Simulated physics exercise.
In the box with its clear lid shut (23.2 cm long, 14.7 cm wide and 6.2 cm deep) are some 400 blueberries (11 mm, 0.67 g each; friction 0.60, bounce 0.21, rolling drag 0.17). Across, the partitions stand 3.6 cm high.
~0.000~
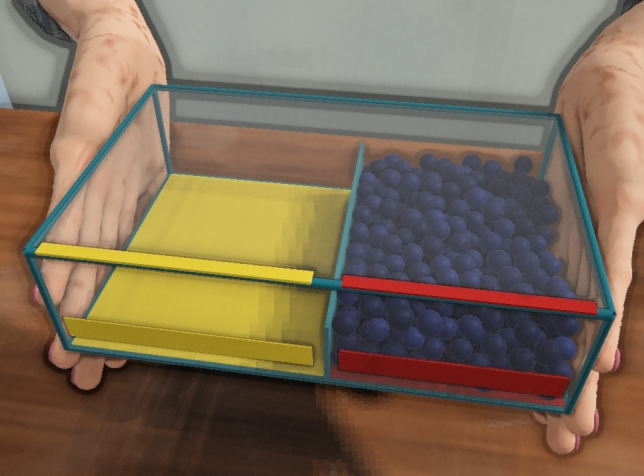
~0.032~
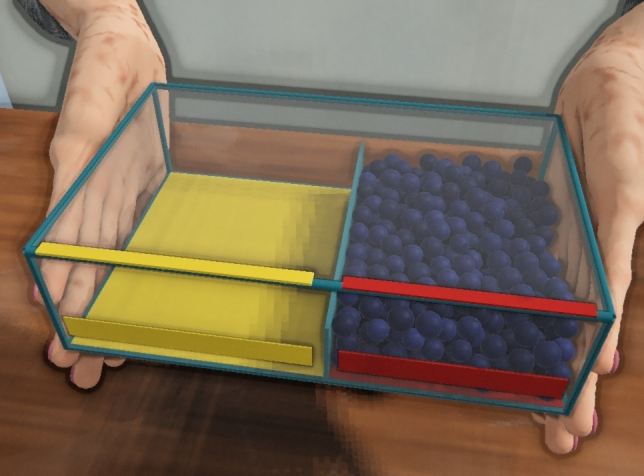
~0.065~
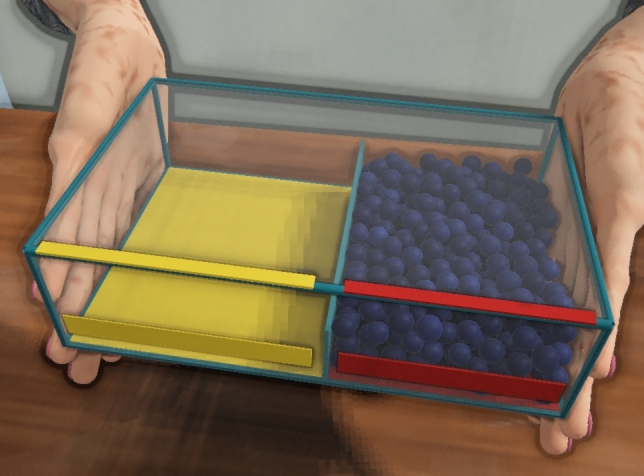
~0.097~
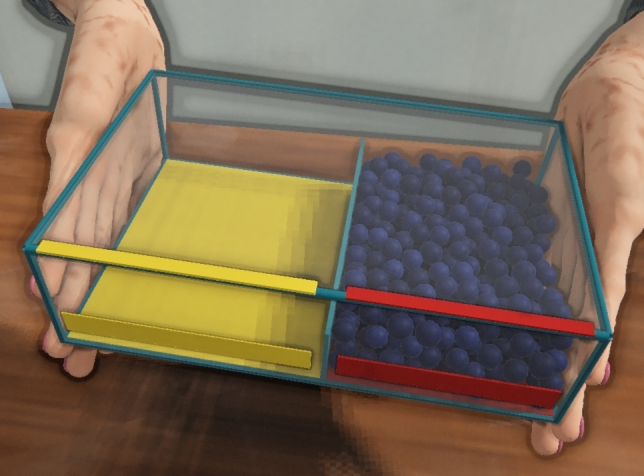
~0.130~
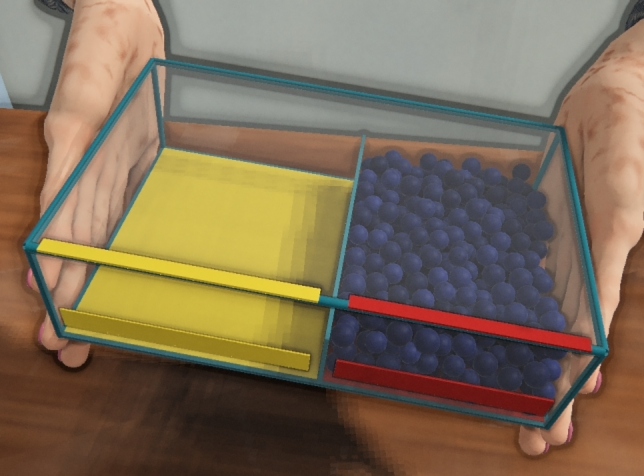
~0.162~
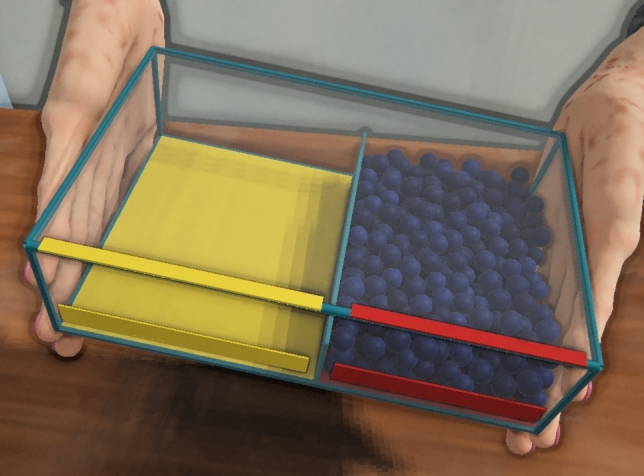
Two hands holding a clear box with a yellow half and blueberries in the red-marked half, tilting it slightly toward front right.
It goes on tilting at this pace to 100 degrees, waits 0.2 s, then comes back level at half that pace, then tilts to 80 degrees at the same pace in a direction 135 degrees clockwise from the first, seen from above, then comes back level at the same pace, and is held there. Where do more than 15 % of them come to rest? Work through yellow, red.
In the yellow compartment: Above; in the red compartment: Above.
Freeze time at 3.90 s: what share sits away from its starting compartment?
I'd put it near 15 percent at that time.
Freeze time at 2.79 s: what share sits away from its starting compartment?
At that moment, I'd say around 0 percent.
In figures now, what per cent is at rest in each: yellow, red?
Yellow: 40%. Red: 60%.
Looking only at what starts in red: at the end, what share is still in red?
Roughly 60 percent.
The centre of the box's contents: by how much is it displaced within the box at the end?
Roughly 7.0 cm.
After 1.60 s, tilt 82 degrees; red 100 %; middle of all pieces near (379, 296).
Then, at 2.79 s, tilt 15 degrees; red 100 %; middle of all pieces near (470, 291).
After 3.90 s, tilt 78 degrees; yellow 15 %, red 85 %; middle of all pieces near (357, 204).
After 4.95 s, tilt 0 degrees; yellow 40 %, red 60 %; middle of all pieces near (308, 260).
In the end, at 5.8 s, yellow 40 %, red 60 %.
